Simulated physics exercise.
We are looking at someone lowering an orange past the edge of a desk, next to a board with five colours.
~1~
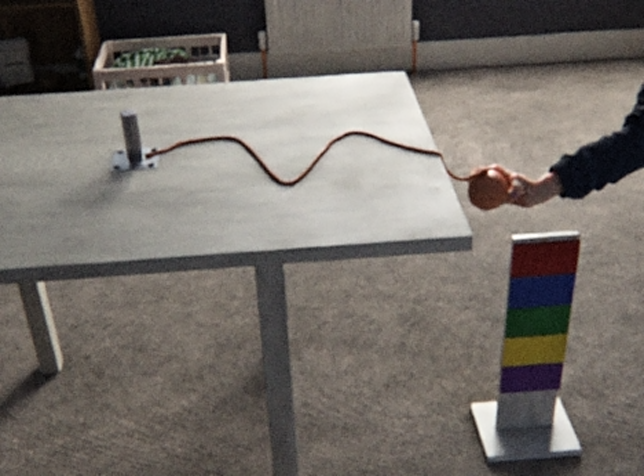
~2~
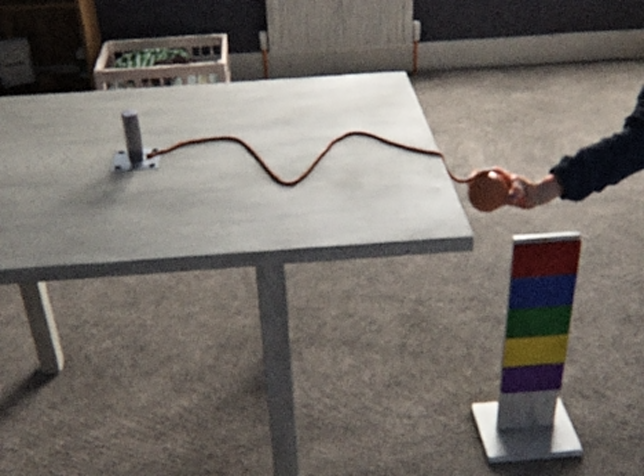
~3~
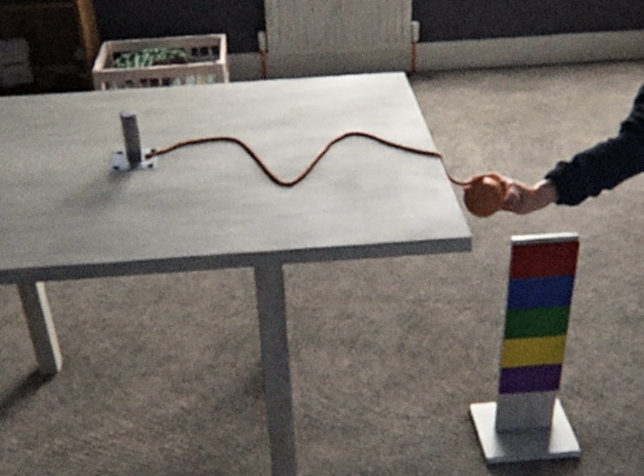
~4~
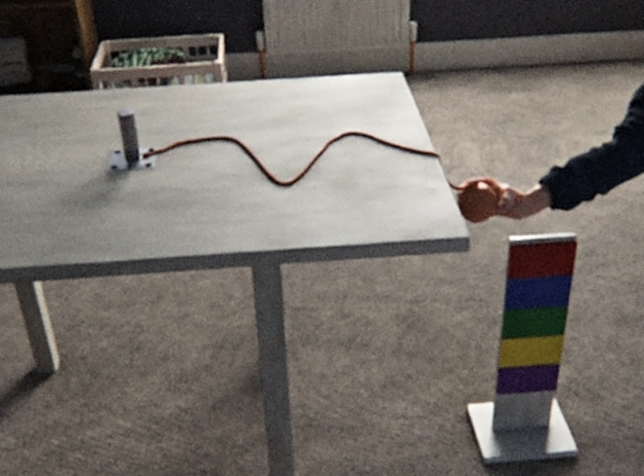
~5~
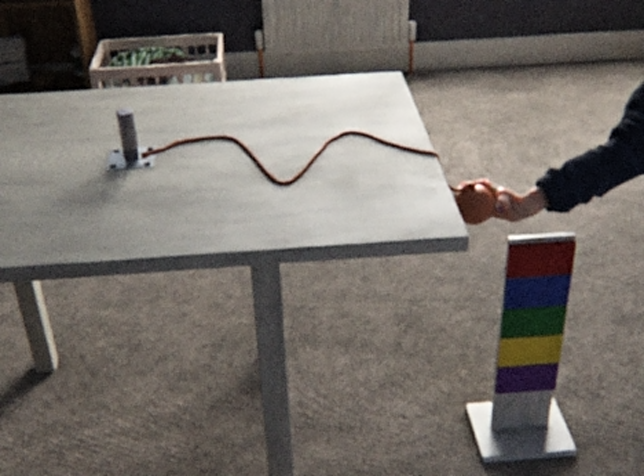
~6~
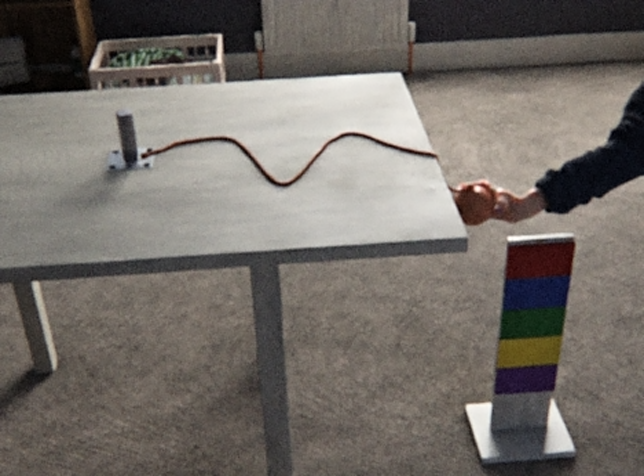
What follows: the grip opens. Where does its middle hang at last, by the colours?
The yellow one.
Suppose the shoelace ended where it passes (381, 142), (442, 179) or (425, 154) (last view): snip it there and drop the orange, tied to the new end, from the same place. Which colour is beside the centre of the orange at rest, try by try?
In that order: Red; green; blue.
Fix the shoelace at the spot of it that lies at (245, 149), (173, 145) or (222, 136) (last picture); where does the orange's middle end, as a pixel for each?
About (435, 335), (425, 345) and (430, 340).
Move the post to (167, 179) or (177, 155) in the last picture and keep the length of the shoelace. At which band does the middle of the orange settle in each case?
One after the other, purple; purple.
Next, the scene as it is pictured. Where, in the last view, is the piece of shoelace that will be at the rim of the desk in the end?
It lies at about (319, 154).
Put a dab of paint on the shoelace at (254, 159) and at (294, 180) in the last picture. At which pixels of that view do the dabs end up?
The first at (303, 154), the second at (380, 153).
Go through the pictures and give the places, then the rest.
Orange (487, 191); red (546, 261); blue (542, 292); green (539, 322); yellow (535, 351); purple (532, 379), in the first frame.
Orange (487, 193); shoelace through (186, 144) (252, 151) (295, 182) (336, 140) (405, 147), in the second frame.
Orange (483, 198), in the third frame.
Orange (477, 203); shoelace through (183, 143) (249, 151) (291, 182) (332, 141) (402, 147), in the fourth frame.
Orange (474, 205), in the fifth frame.
Orange (473, 206); shoelace through (181, 143) (247, 151) (290, 183) (331, 141) (400, 148), in the sixth frame.
Soon after, orange near (398, 344); level with yellow.
After that, orange near (445, 351); level with yellow.
In the end, orange near (422, 352); level with yellow. The shoelace holds its middle at yellow.
